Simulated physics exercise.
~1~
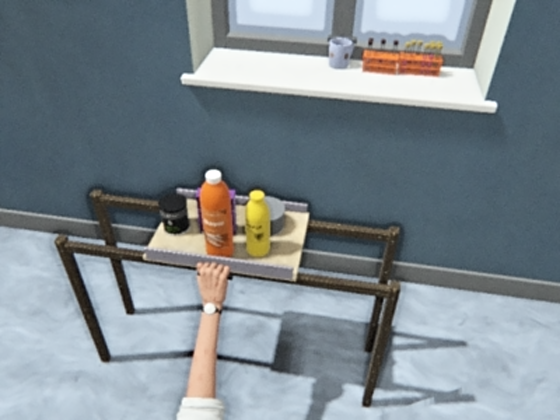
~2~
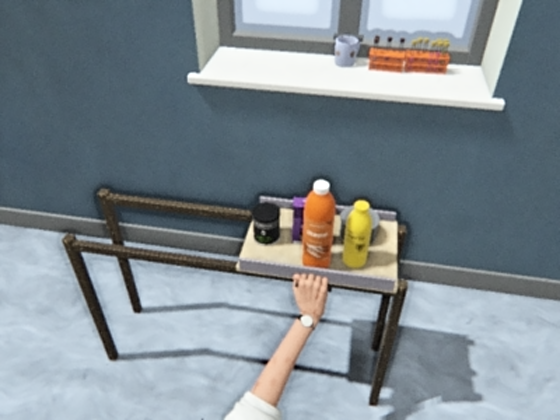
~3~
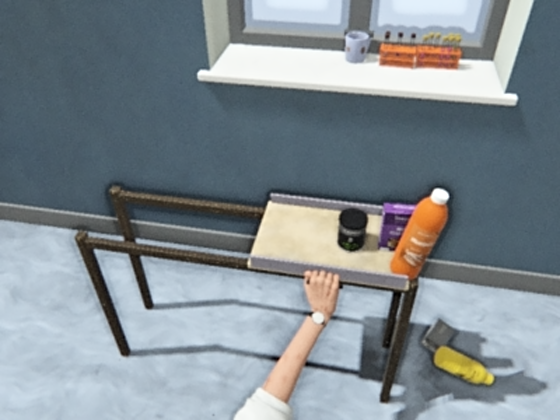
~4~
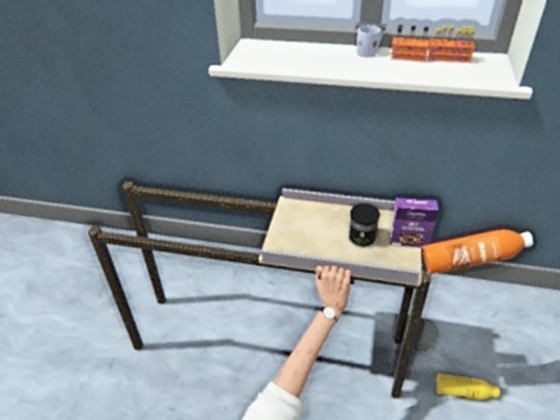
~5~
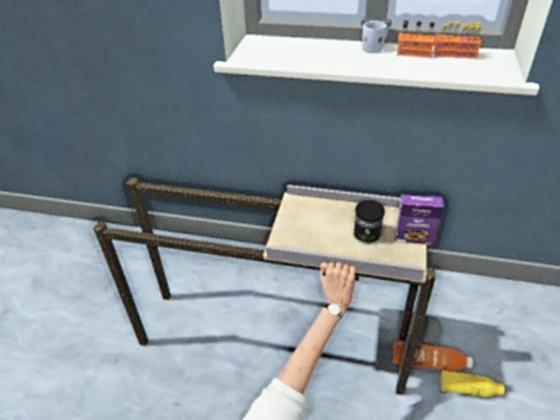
At first, a hand holds the front edge of a tray resting on a dark rail frame below a window, with an orange bottle, a yellow bottle, a black tin, a purple packet and a grey tub on it. The tray slides right along the rails, carrying everything with it. At the right end, the yellow bottle and the tub go off the tray, and the orange bottle leans over the edge. The orange bottle then tips over and drops. Finally, both bottles lie on the floor, while the tin and packet stand on the tray.
